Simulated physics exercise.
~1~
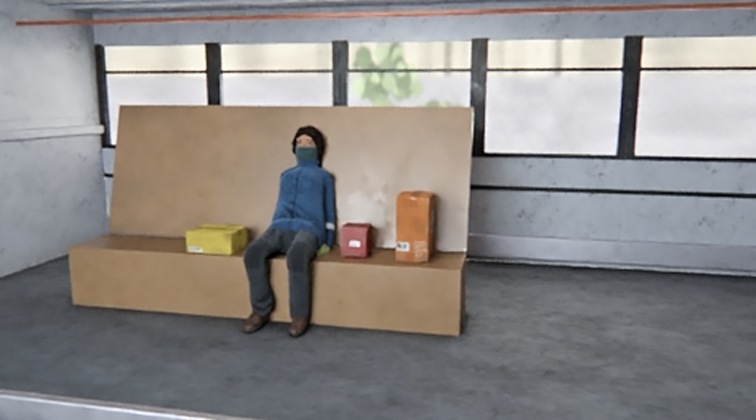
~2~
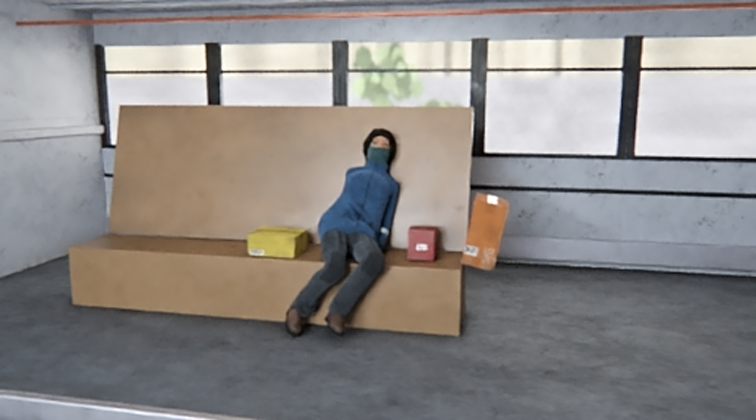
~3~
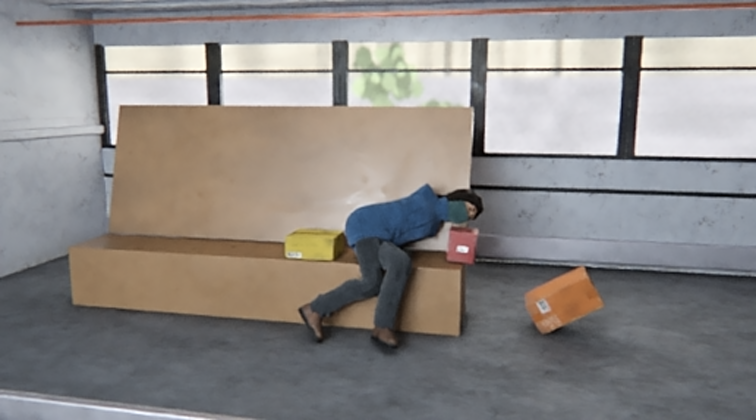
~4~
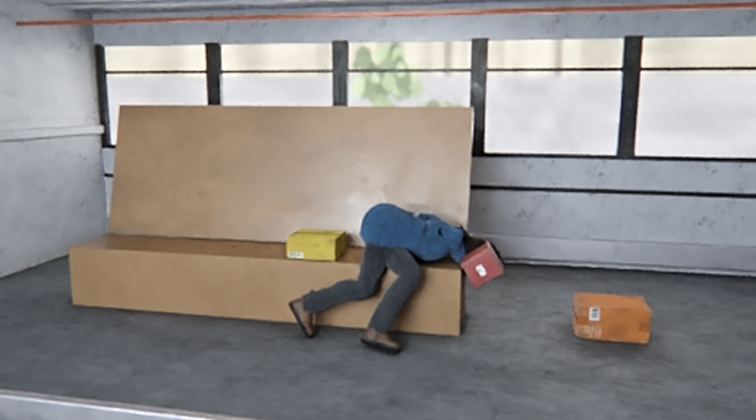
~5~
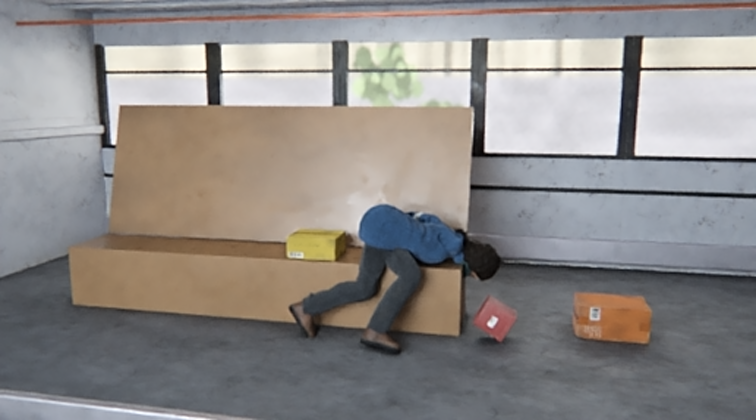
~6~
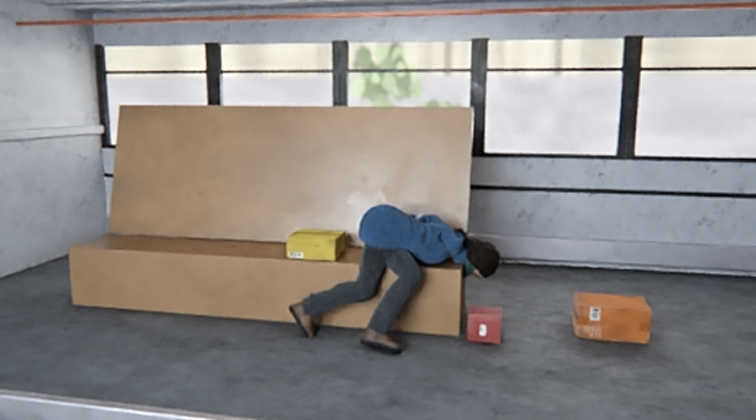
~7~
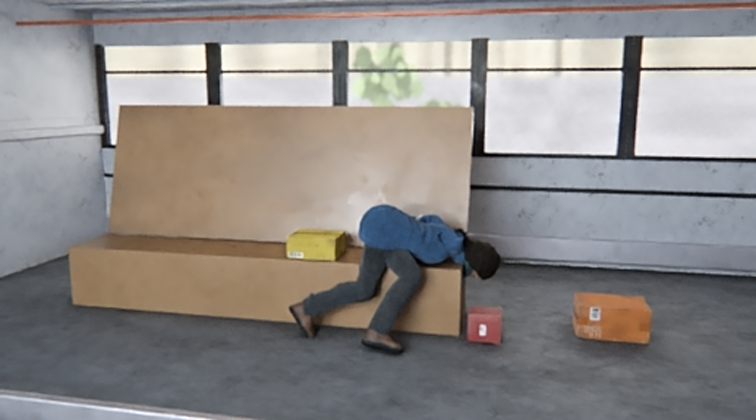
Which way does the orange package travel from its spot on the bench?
It moves to the viewer's right, going over the end of the bench and coming to rest on the floor.
